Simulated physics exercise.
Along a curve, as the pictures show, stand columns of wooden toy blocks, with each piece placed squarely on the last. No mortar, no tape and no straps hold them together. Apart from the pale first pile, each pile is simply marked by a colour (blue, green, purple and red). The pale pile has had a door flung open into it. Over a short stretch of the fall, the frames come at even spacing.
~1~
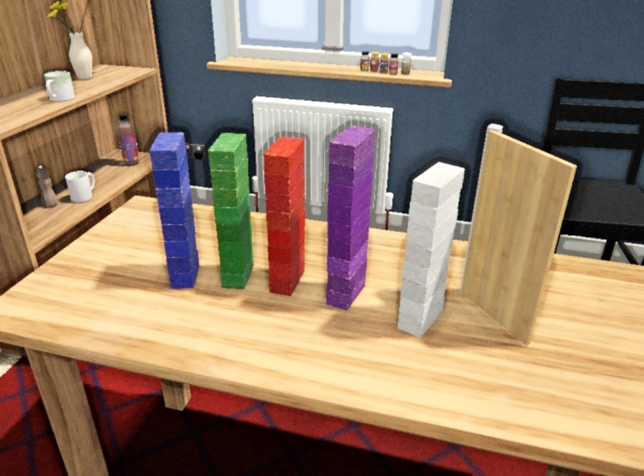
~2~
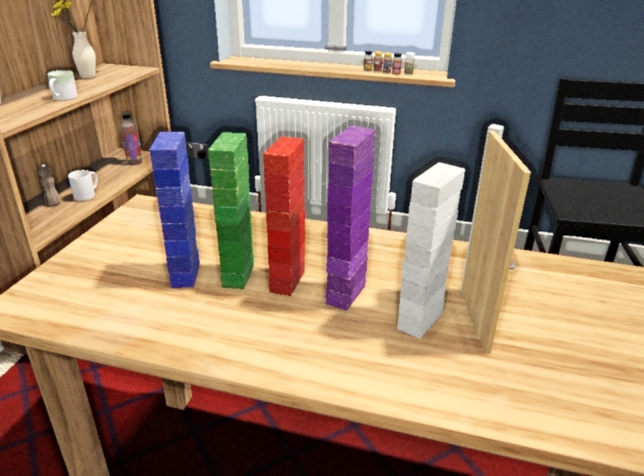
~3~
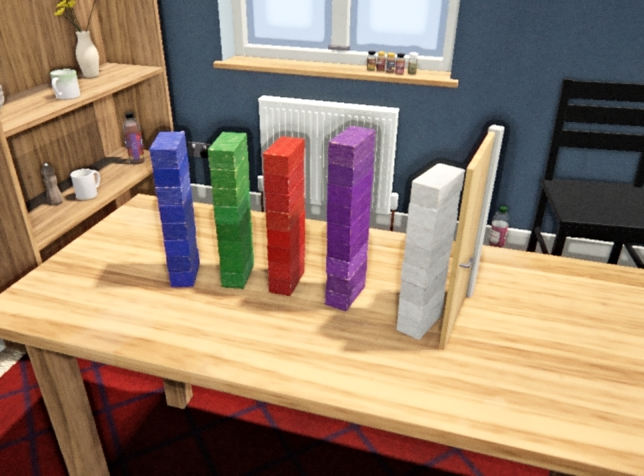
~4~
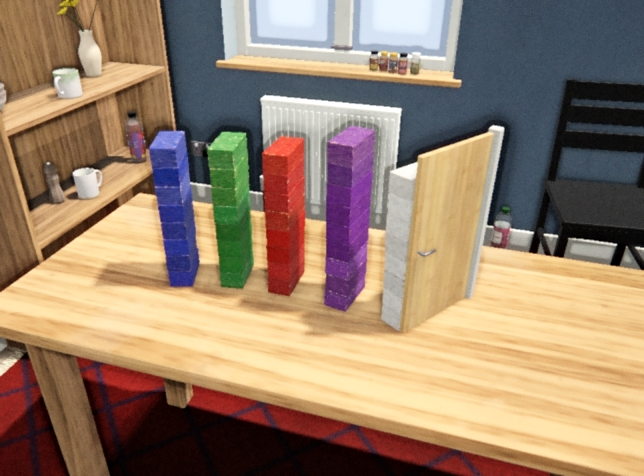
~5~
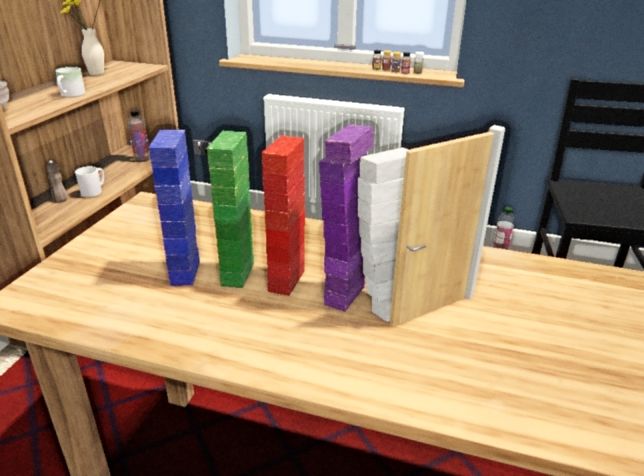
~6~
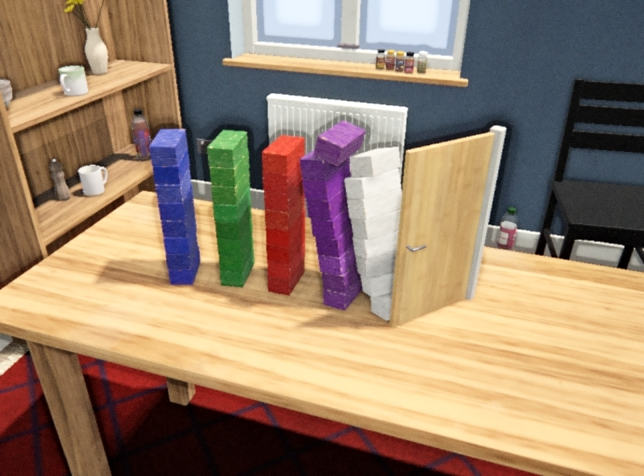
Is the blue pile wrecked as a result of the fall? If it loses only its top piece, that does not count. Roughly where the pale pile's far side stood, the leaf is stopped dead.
Most likely the pile is brought down.
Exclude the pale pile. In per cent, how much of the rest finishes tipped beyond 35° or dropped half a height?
Estimate: Close to 95 % of the pieces.
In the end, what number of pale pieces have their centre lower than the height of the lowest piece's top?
The answer is 6.
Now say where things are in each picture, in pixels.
In the first frame (places mark the middle of the side facing us; the camera moves round a little), door edge (564, 208) swinging in; top blue block (164, 160); top purple block (342, 155); the rest undisturbed.
In the second frame, door edge (519, 215) swinging in; top blue block (164, 160).
In the third frame, door edge (464, 211) swinging in; top blue block (164, 159).
In the fourth frame, door edge (416, 198) past square; top blue block (163, 159).
In the fifth frame, door edge (403, 192) past square, top of the pale pile leaning a little; top blue block (163, 157); top purple block (338, 153) leaning barely; 5 disturbed, none down.
In the sixth frame, door edge (403, 192) past square, top of the pale pile leaning clearly; top blue block (163, 157); top purple block (327, 152) leaning a little; 9 disturbed, none down.
Soon after the last picture, 7 of the pale pile down; none of the 8 blue blocks down (11 of 33 in all colours); top blue block shifted half its height; top purple block upside down.
A little later, 7 of the pale pile down; 7 of the 8 blue blocks down (32 of 33 in all colours); top blue block on its side; top purple block upside down.
By the end, 7 of the pale pile down; 7 of the 8 blue blocks down (32 of 33 in all colours); top blue block upside down; top green block upside down.
